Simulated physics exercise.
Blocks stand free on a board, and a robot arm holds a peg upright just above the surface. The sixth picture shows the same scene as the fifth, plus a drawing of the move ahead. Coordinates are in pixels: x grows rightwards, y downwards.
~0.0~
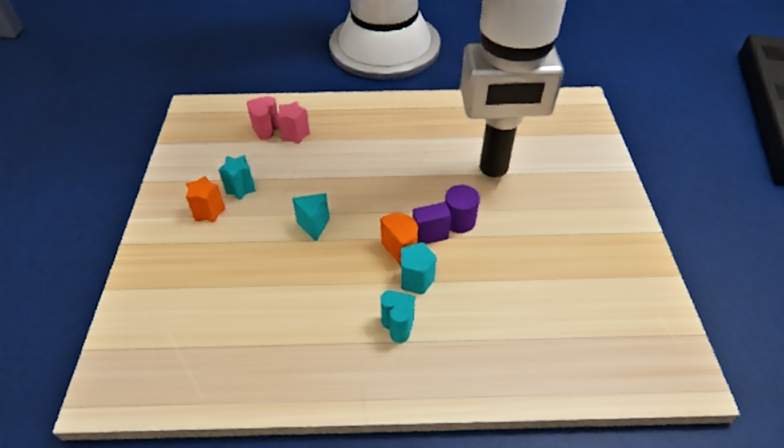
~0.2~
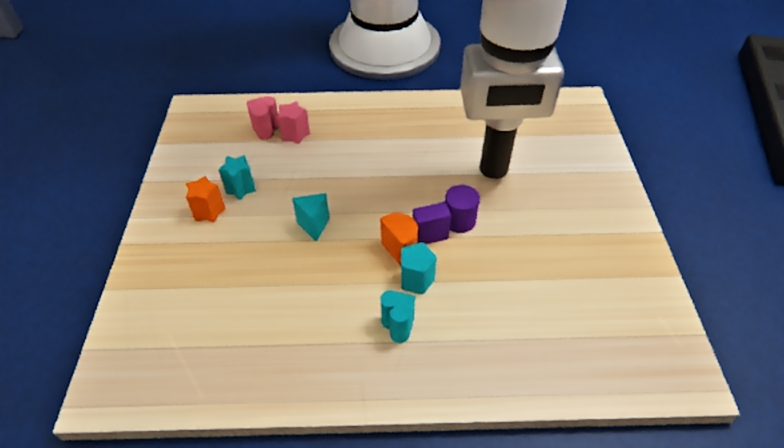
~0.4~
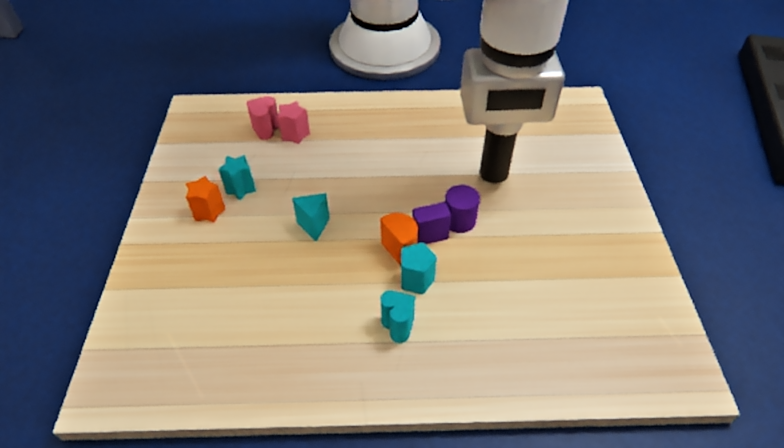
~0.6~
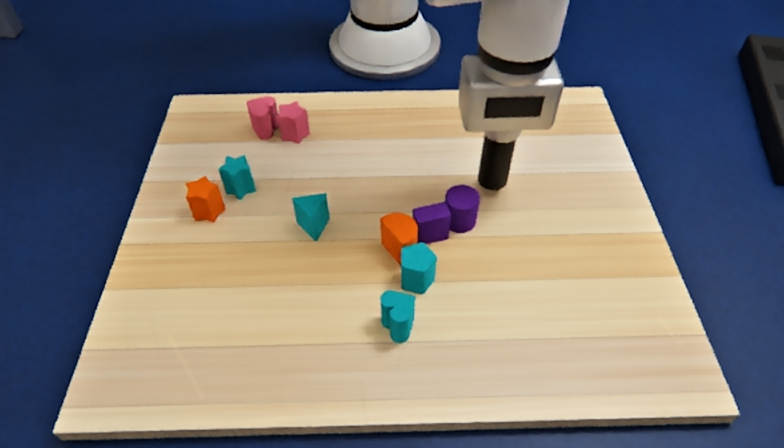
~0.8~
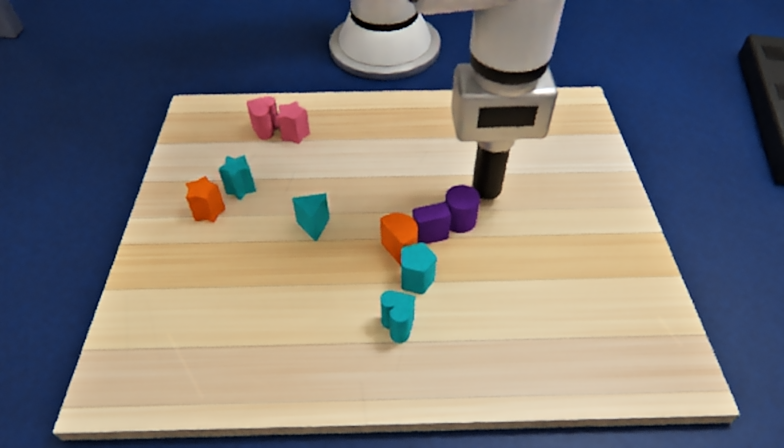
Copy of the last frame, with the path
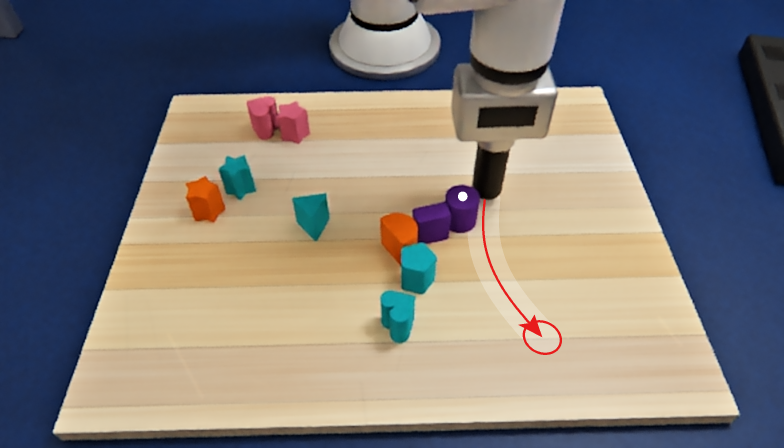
A robot arm holding a dark upright peg reaches over a pale wooden board on a blue surface, seen from above and in front by a still camera. Small pink, turquoise and orange blocks sit at the left, with more orange, purple and turquoise ones clustered near the middle. The arm pauses, then moves the peg slightly toward the viewer and left, close to the purple round block, while the blocks stay still.
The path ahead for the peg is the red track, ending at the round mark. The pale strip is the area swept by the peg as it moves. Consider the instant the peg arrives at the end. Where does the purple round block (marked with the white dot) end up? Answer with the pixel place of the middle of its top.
Most likely (454, 209).
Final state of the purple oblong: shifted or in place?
That block ends up displaced.
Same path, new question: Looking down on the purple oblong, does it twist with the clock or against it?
Turns anticlockwise.
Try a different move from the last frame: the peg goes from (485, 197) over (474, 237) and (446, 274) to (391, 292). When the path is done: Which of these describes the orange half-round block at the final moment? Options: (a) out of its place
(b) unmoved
My pick is a.
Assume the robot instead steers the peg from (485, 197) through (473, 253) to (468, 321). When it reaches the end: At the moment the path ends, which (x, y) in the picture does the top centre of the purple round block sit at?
Somewhere near (444, 214).
Path on the board, from (485, 197) over (484, 240) and (503, 288) to (542, 337); the dot is on the purple round block.
On the path given first. One third of the way, peg (486, 233); orange half-round block (391, 230); purple oblong (417, 213), turned 20° anticlockwise; purple round block (454, 209).
Two thirds of the way, peg (505, 282); orange half-round block (391, 230); purple oblong (417, 213), turned 20° anticlockwise; purple round block (454, 209).
At the end, peg (545, 330); orange half-round block (391, 230); turquoise five-sided block in place; purple oblong (417, 213), turned 20° anticlockwise; purple round block (454, 209).
